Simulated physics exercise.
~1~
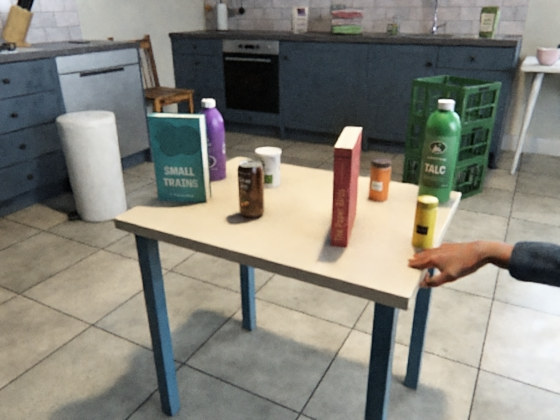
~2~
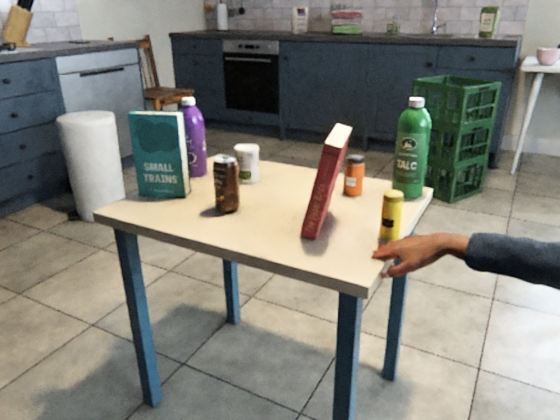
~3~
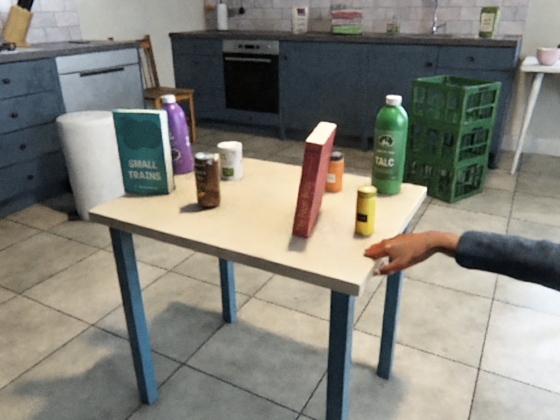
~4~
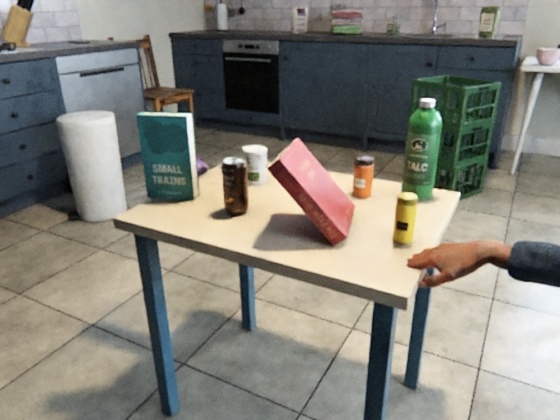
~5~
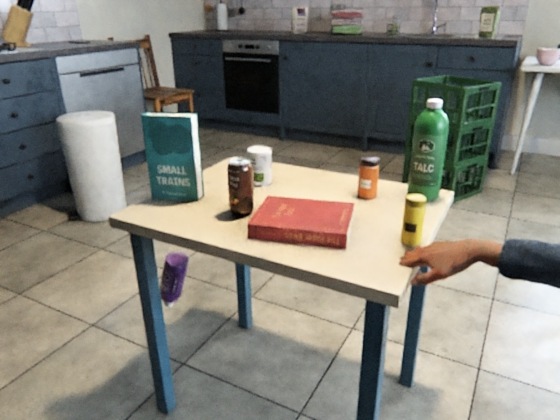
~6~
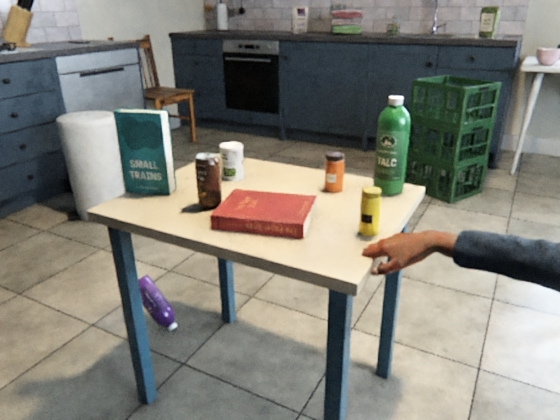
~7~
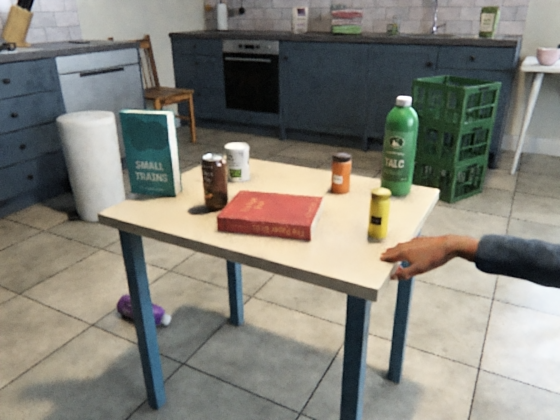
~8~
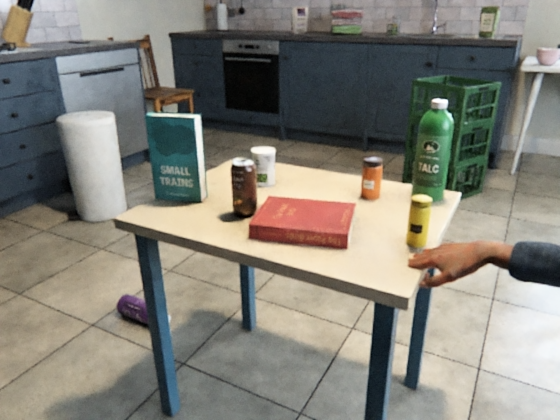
A hand at the corner of a light table slid it left and right a few times, and a purple bottle tipped off onto the floor while a red book toppled flat on top; the turquoise book, green bottle and smaller containers stayed standing.
